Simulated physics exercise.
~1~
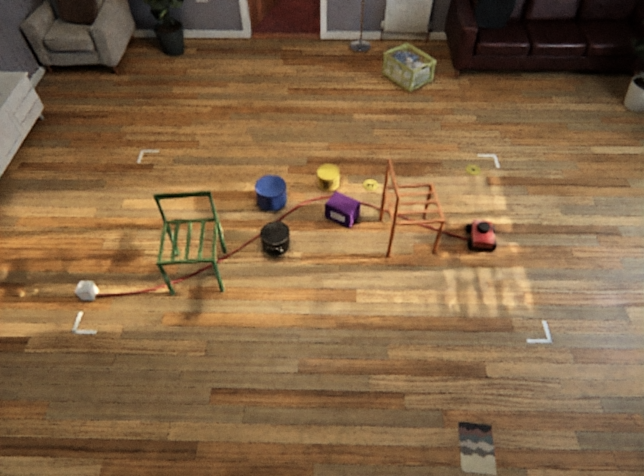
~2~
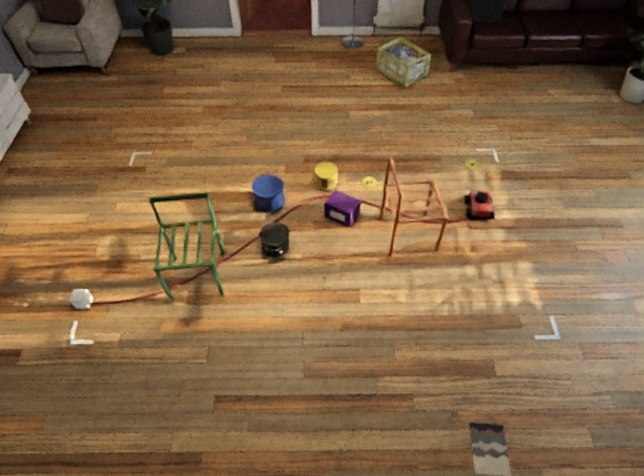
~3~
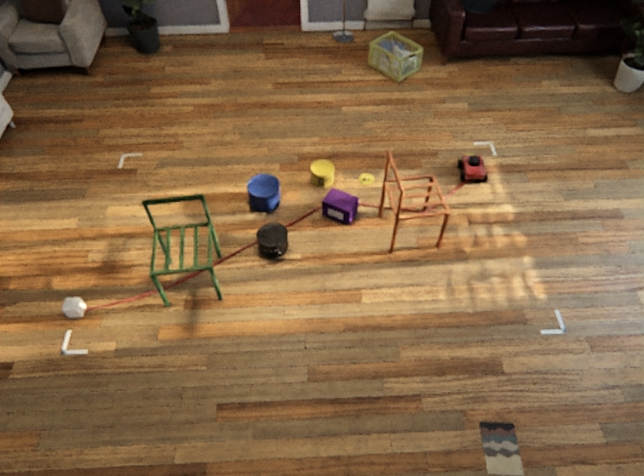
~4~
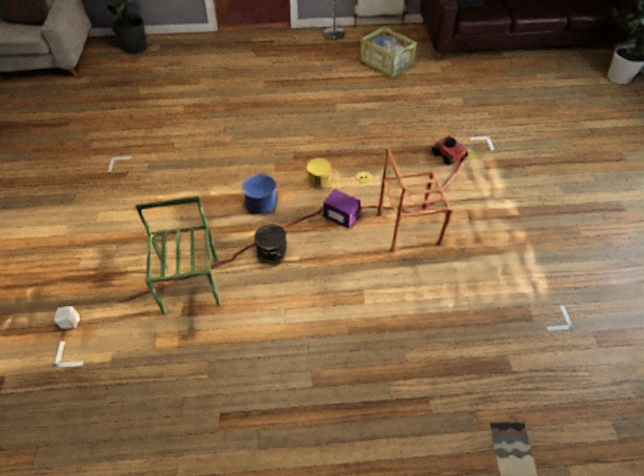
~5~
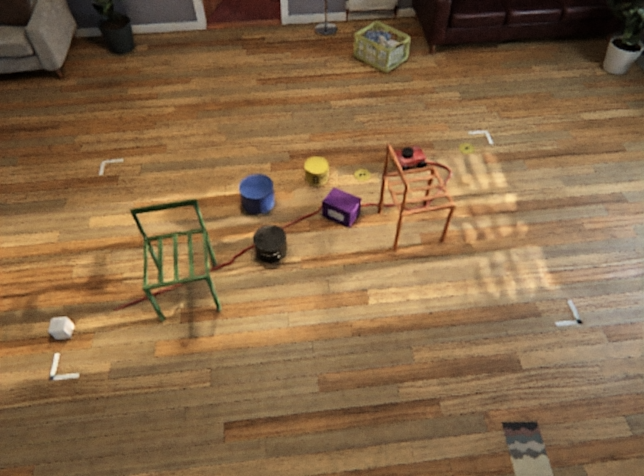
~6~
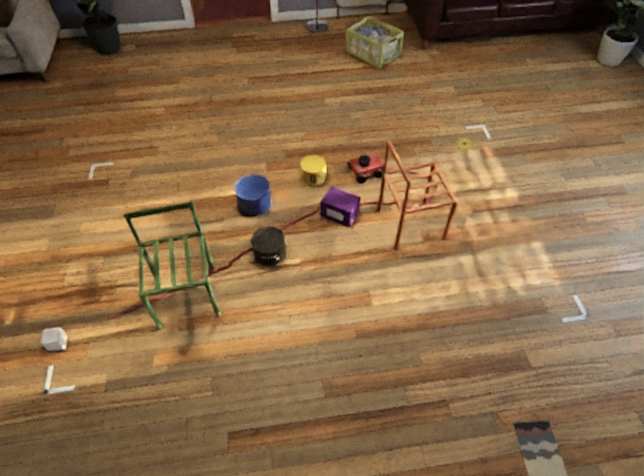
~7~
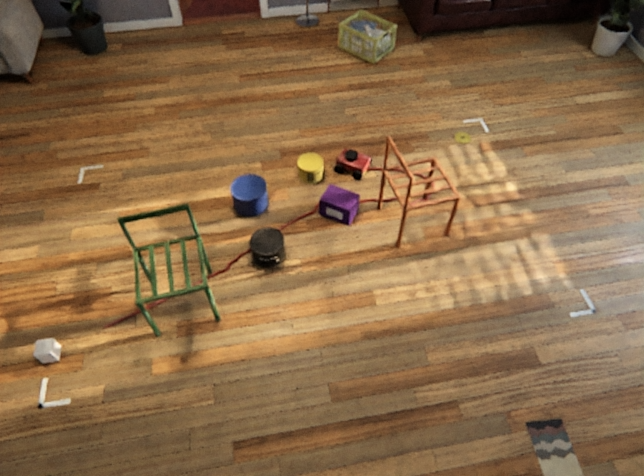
A small red cart towing a lead past chairs, bins, a bucket and a purple carton drove up the wooden floor, then turned left behind the orange chair; the plug came out, and the cart ended up beside the yellow bin.
